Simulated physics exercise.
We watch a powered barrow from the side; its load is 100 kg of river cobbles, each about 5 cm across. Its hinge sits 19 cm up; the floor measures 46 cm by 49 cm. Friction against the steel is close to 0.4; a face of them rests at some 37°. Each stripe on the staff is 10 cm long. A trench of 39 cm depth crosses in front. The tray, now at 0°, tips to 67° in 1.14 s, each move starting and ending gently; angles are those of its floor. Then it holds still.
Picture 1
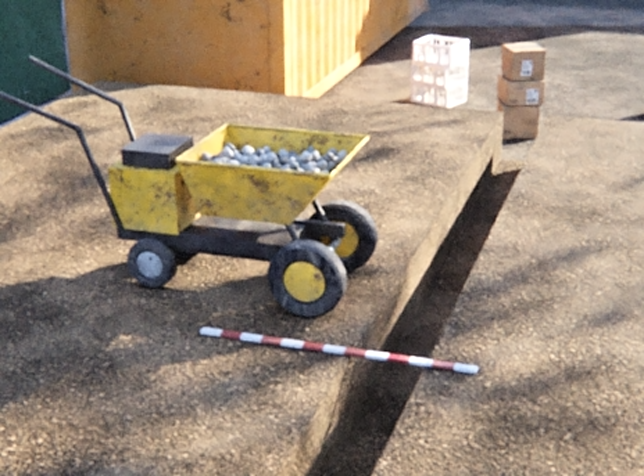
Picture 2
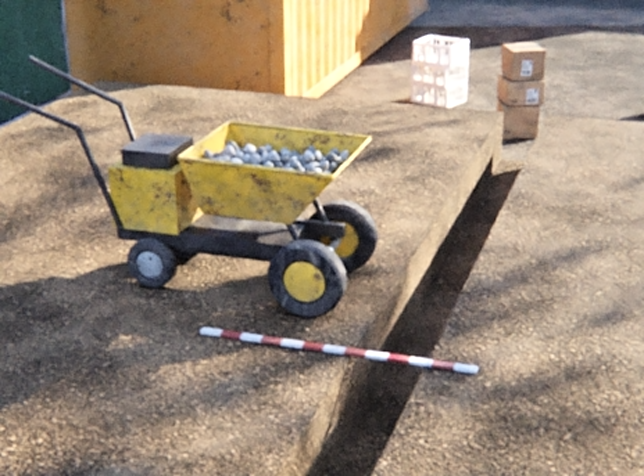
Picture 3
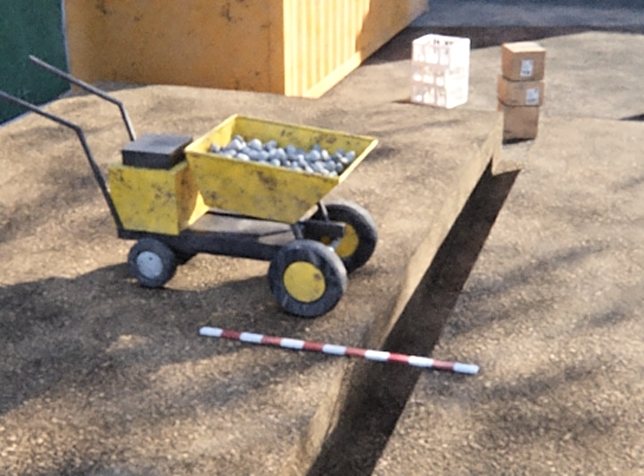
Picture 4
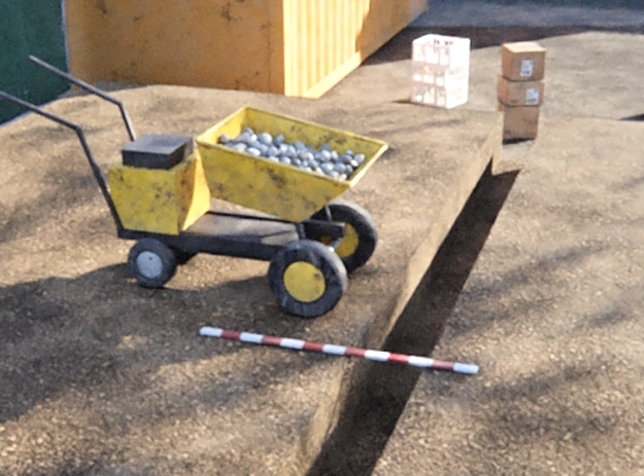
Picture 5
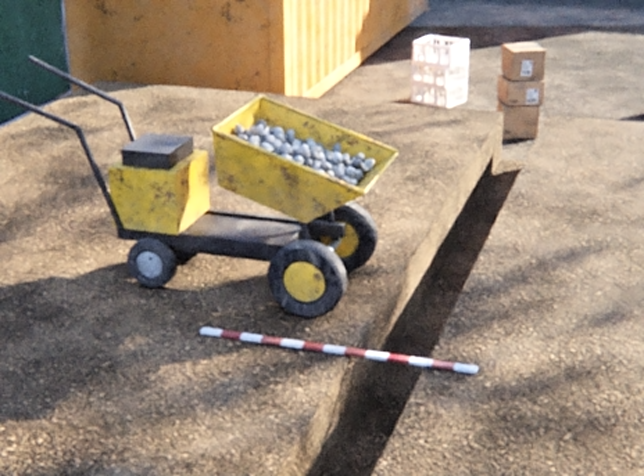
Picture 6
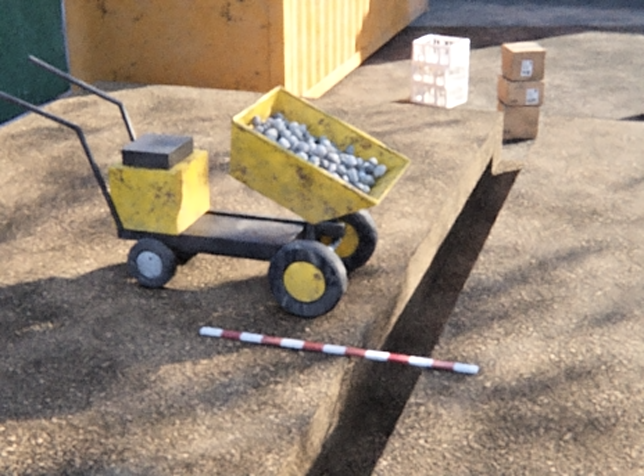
At the start, a yellow powered barrow with a level tray of grey cobbles stands behind a striped staff and a trench. The tray then tilts forward to the right, its rear rising away from the box behind it, until it slopes clearly with the cobbles still inside; the wheels stay put.
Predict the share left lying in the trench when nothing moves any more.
About 36 per cent.
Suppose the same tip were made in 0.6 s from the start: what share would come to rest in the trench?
In that case some 20 per cent.
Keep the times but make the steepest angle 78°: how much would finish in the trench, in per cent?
In that case some 25 per cent.
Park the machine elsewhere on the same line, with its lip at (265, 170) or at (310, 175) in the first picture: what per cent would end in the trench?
First some 100, then 60 per cent.
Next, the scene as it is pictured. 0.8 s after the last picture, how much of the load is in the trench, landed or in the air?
About 5 per cent by then.
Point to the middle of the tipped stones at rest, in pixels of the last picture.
Near (475, 308).
Then, 0.4 s after the last picture the floor is at 57°, 100 % in the tray; the foremost stones are at (414, 230).
Then, 0.8 s after the last picture the floor is at 67°, 72 % in the tray, 5 % in the trench, 24 % past the trench; the foremost stones are at (504, 309).
Then, 1.1 s after the last picture the floor is at 67°, 31 % in the tray, 8 % in the trench, 60 % past the trench; the foremost stones are at (583, 332).
Then, 3.1 s after the last picture the floor is at 67°, 0 % in the tray, 36 % in the trench, 64 % past the trench; the foremost stones are past the picture's edge.
